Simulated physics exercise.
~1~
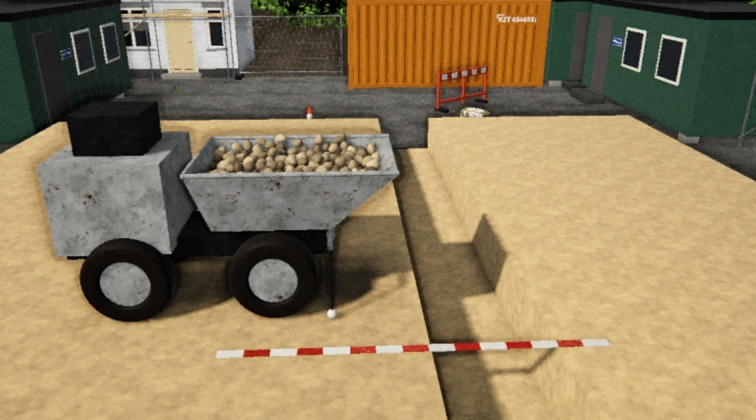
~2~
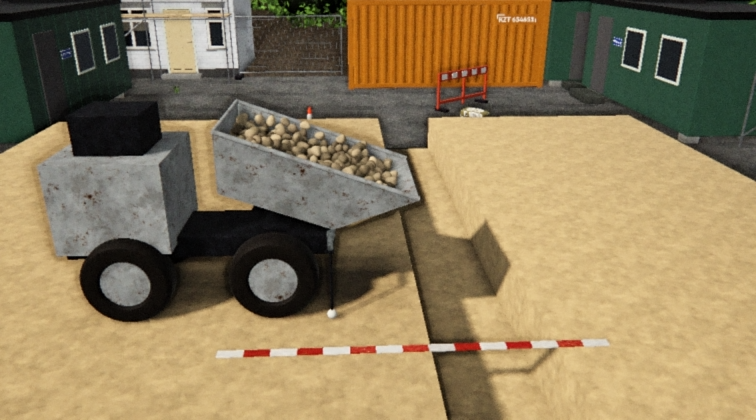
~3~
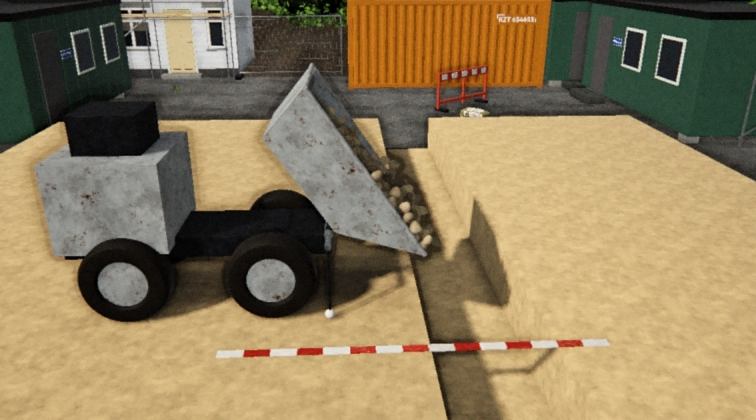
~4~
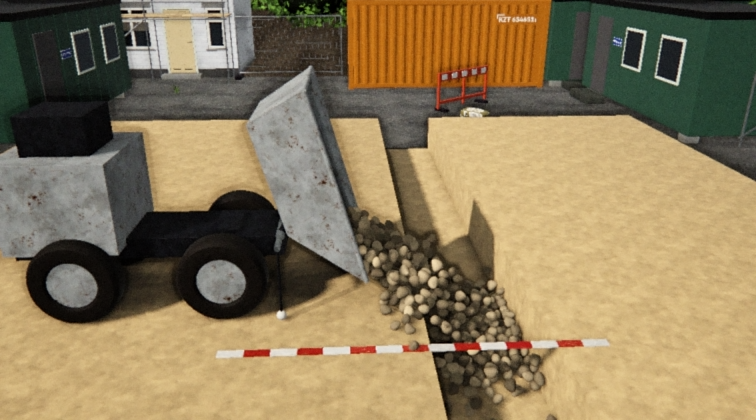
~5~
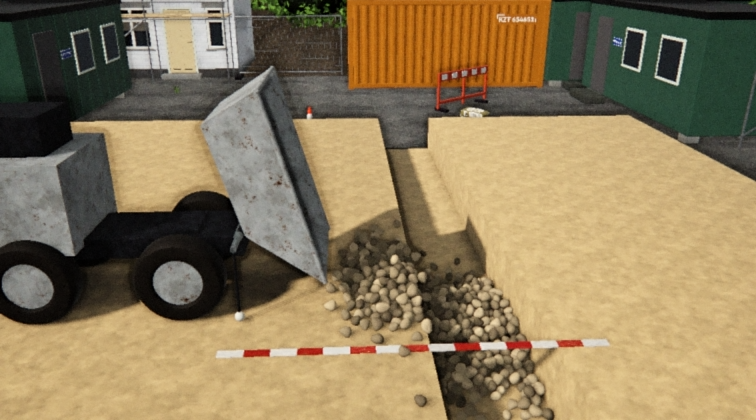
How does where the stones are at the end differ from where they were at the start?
At the start the stones are all heaped in the dumper's skip. By the end they lie lower and further right, most of them in the trench and the rest on the sand at its left edge.
